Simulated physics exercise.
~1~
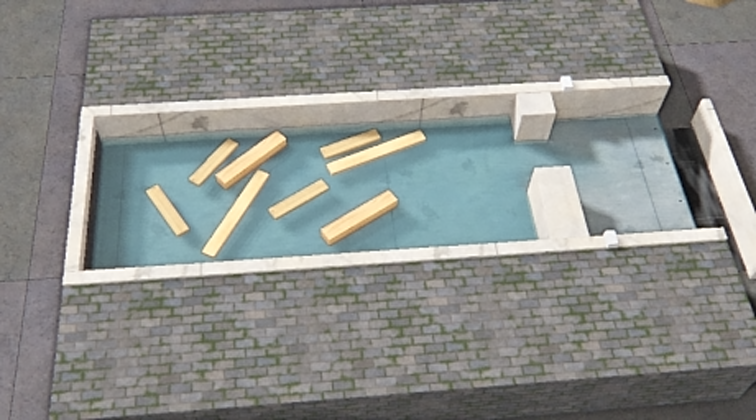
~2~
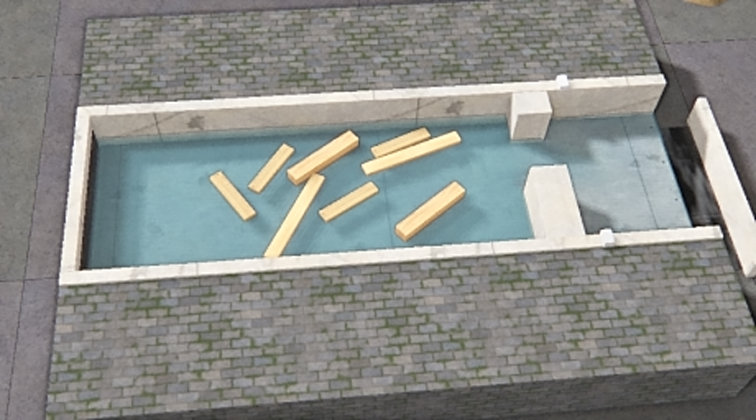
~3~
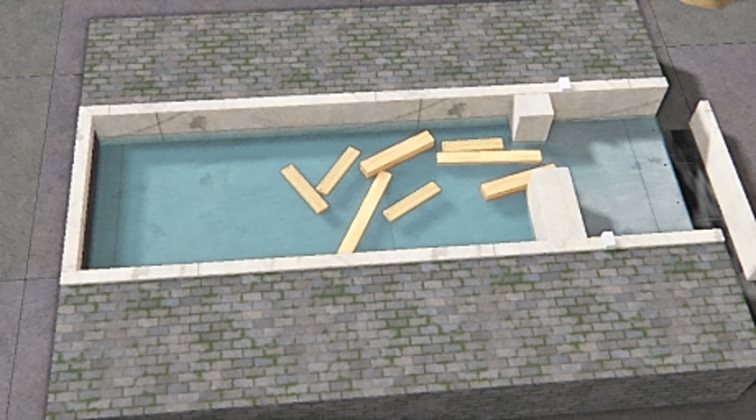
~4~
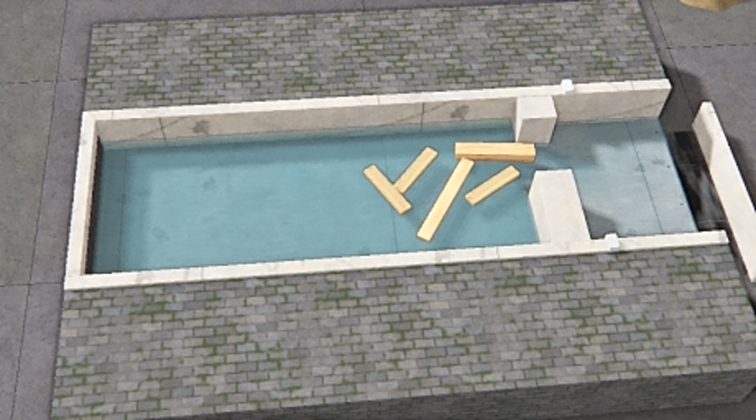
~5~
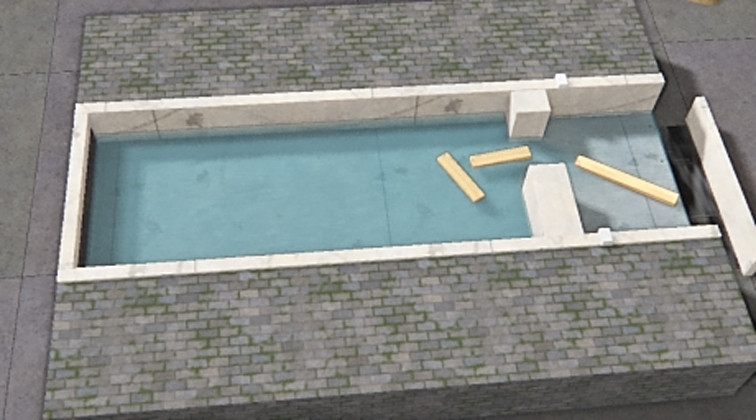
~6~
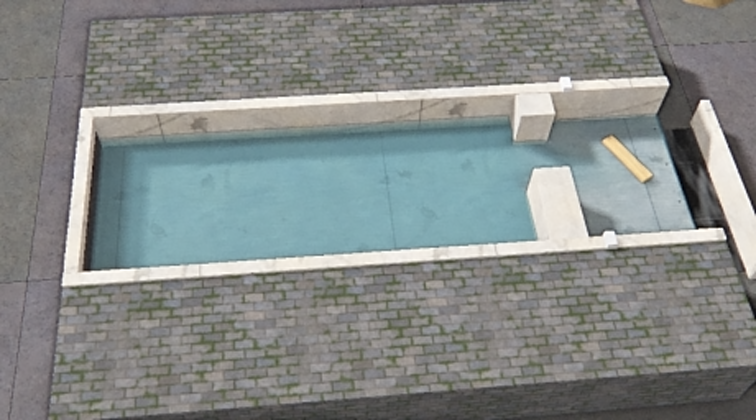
In this clip, eight wooden beams float rightward along a water-filled channel with pale walls, bunch together near the gap between two white blocks, and pass through it in turn, until only one remains afloat near the channel's right end.
